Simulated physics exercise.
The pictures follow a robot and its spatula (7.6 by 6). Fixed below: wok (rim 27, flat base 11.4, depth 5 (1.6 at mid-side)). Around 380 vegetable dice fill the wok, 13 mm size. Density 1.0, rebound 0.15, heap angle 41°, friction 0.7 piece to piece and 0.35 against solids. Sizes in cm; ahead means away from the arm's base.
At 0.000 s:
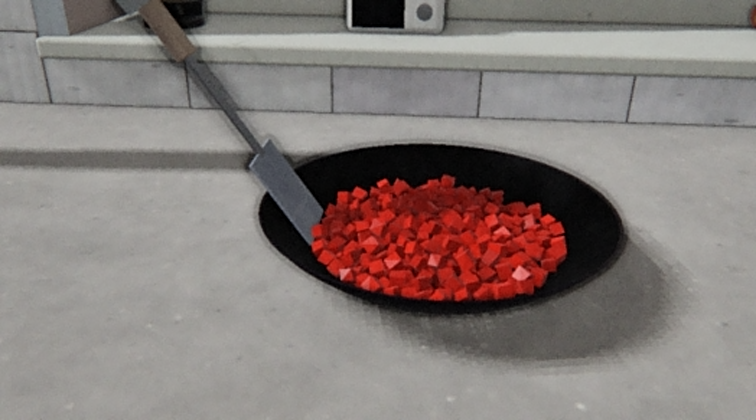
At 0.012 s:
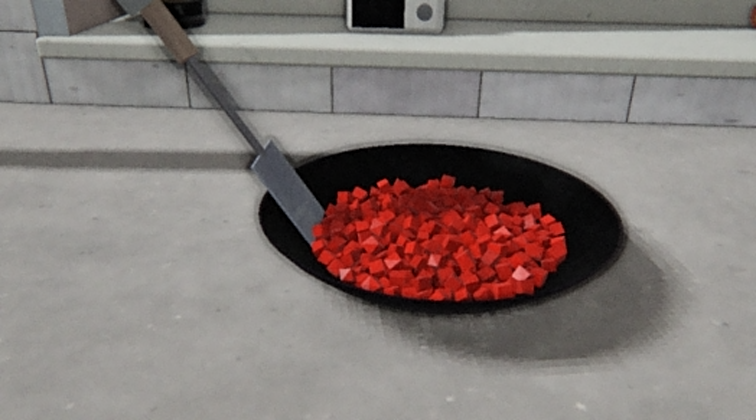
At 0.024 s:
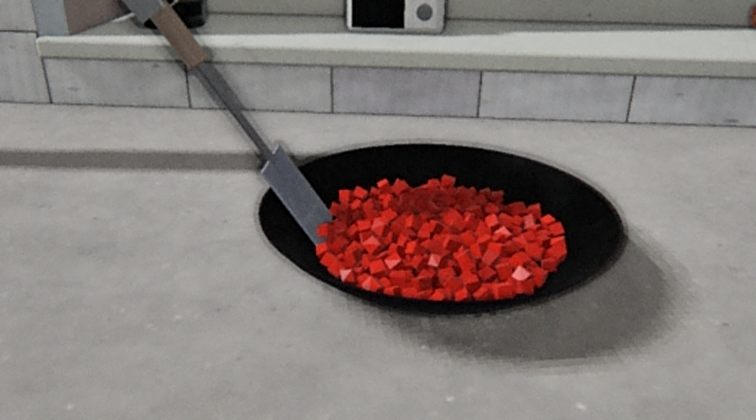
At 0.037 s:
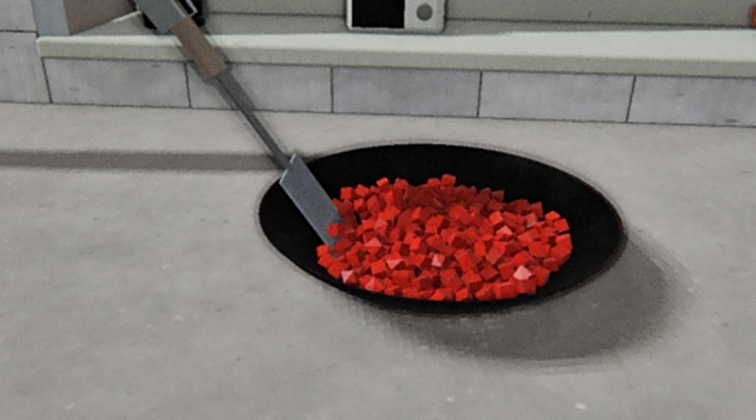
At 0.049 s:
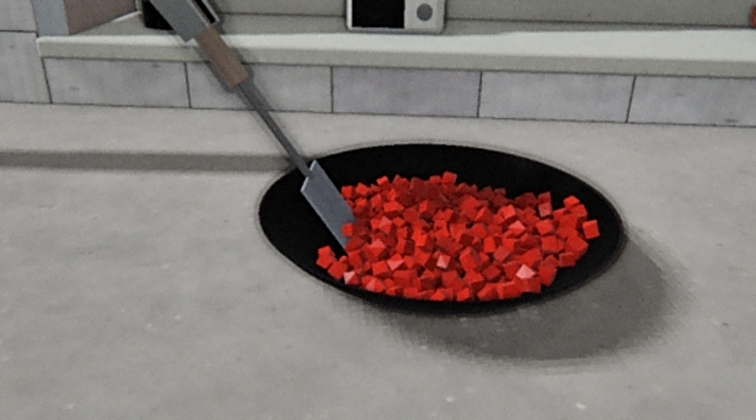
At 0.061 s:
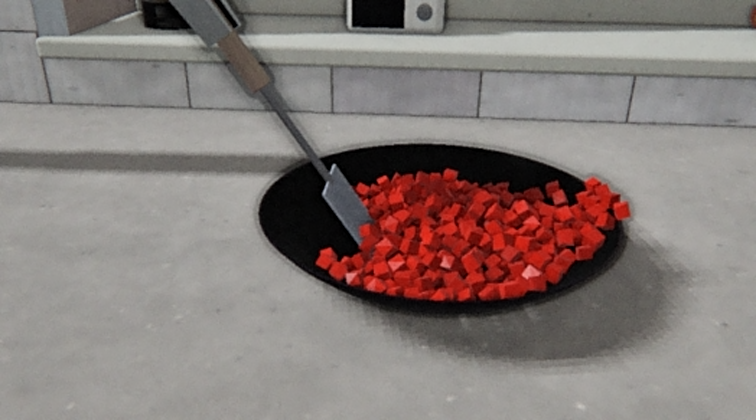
A heap of small red cubes sat in a black wok while a robot's spatula, barely moving at first, pushed in from the left and shoved the cubes rightward, bunching some up at the right rim.
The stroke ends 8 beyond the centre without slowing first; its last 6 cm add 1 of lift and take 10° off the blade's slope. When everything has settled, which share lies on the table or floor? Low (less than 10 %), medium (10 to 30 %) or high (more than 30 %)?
Share on the table or floor: High (more than 30 %).
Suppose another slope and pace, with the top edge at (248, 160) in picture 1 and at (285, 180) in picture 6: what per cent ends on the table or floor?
Some 25 per cent.
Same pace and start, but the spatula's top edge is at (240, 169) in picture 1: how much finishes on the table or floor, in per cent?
Some 40 per cent.
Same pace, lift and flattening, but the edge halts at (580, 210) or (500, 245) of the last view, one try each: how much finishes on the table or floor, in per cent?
About 45 and 25 per cent.
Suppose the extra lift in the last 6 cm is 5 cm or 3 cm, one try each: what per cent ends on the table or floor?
About 35 and 45 per cent.
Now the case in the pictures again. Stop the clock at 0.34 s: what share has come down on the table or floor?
Some 30 per cent.
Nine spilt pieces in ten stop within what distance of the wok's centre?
About 45 cm.
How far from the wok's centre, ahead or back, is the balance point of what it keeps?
About 2.0 cm ahead.
By 0.09 s, sloping 56°, highest piece 10 above the table; 363 in the wok, 14 on the blade or in flight.
By 0.12 s, sloping 53°, highest piece 13 above the table; 347 in the wok, 30 on the blade or in flight.
By 0.34 s, sloping 46°, highest piece 9 above the table; 222 in the wok, 106 on the table or floor, 49 on the blade or in flight.
By 1.39 s, sloping 46°, highest piece 6 above the table; 221 in the wok, 156 on the table or floor.
Final count, 221 in the wok, 156 on the table or floor. That is 41 % on the table or floor.
